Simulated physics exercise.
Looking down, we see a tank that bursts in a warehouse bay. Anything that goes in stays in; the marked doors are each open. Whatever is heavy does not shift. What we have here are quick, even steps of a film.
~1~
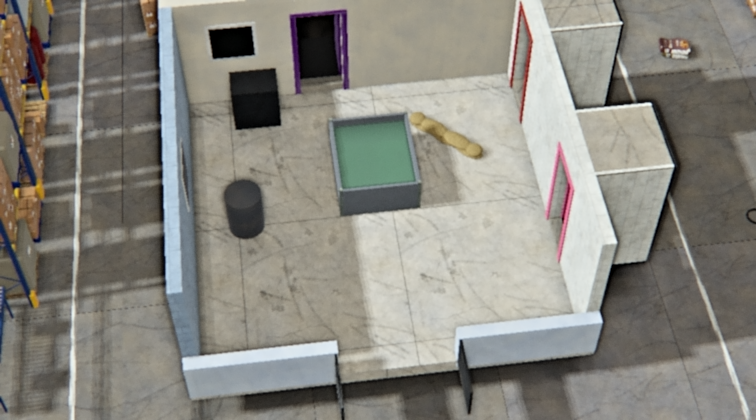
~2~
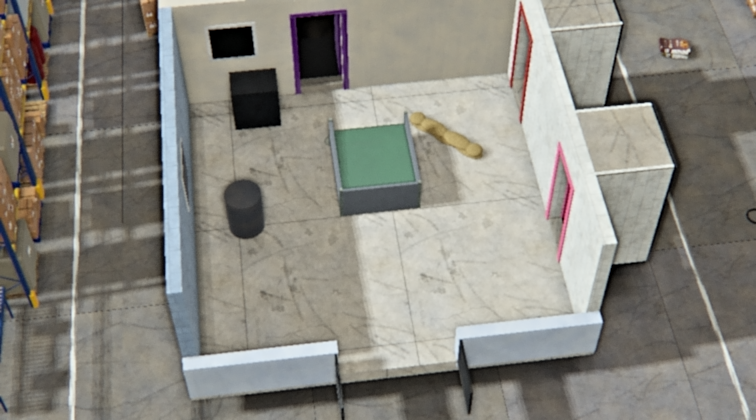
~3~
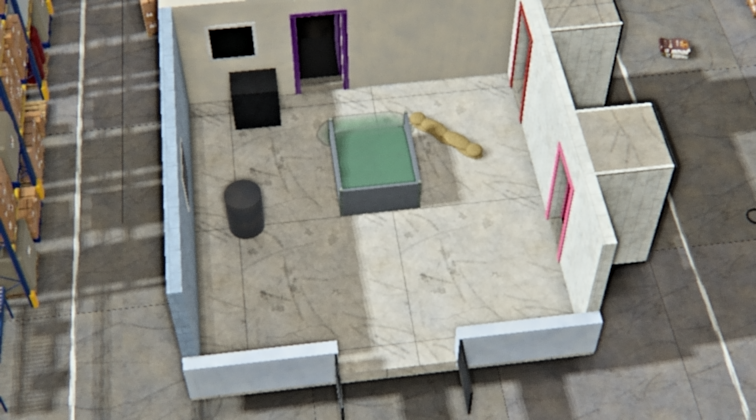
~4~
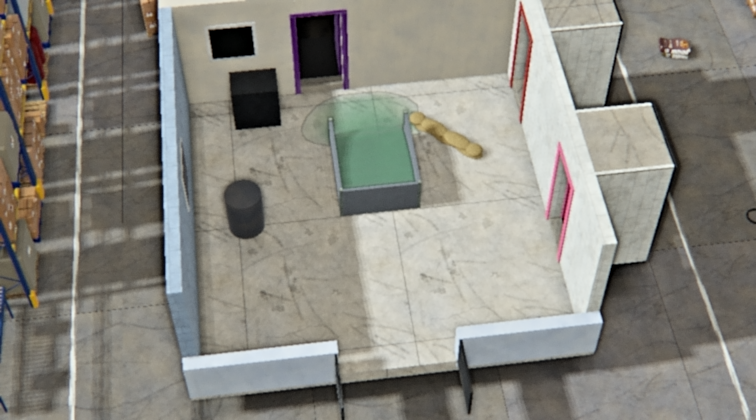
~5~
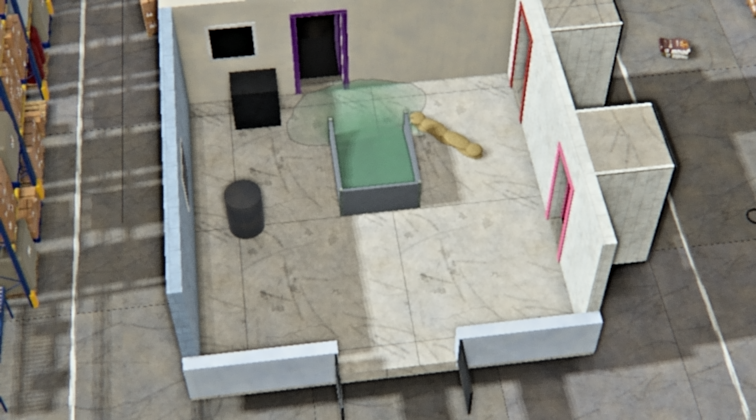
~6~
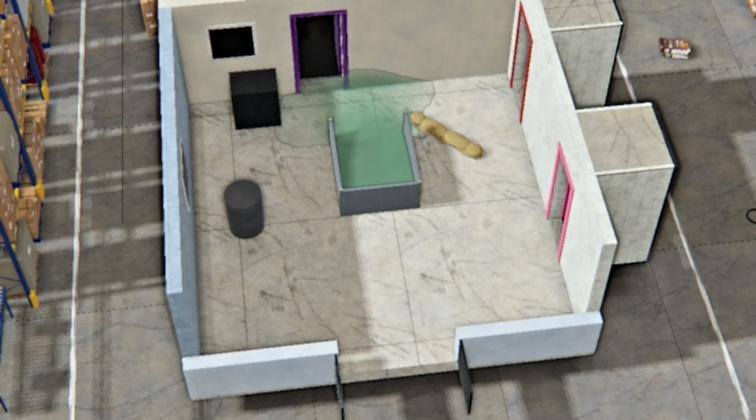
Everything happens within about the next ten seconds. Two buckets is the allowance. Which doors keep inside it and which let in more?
My prediction: The purple door gets over two buckets; the red door gets two buckets or fewer; the pink door gets two buckets or fewer.
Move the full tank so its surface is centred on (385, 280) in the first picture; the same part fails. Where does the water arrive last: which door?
The pink door.
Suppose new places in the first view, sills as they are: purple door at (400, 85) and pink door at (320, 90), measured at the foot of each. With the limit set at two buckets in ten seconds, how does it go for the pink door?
Result: Pink door rises above.
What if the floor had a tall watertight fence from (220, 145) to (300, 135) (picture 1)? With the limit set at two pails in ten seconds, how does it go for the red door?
Reading: The red door remains beneath the mark.
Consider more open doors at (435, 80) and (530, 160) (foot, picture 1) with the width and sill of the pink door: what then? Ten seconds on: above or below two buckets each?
In that order: Floods, takes less.
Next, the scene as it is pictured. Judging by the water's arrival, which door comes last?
Answer is the one in pink.
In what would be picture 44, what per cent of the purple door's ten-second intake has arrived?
It comes to around 100 percent of the ten-second total.
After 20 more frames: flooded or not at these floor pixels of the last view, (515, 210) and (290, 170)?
The first spot inundated, the second inundated.
A moment on, water covers 15 % of the floor; the purple door over two buckets in, the red door not reached, the pink door not reached.
Next, water covers 20 % of the floor; the purple door far over two buckets in, the red door wet at the sill, nothing in, the pink door not reached.
Then, water covers 45 % of the floor; the purple door far over two buckets in, the red door wet at the sill, nothing in, the pink door wet at the sill, nothing in.
Later, water covers 85 % of the floor; the purple door far over two buckets in, the red door wet at the sill, nothing in, the pink door wet at the sill, nothing in.
In the end, water covers 95 % of the floor; the purple door far over two buckets in, the red door wet at the sill, nothing in, the pink door wet at the sill, nothing in.
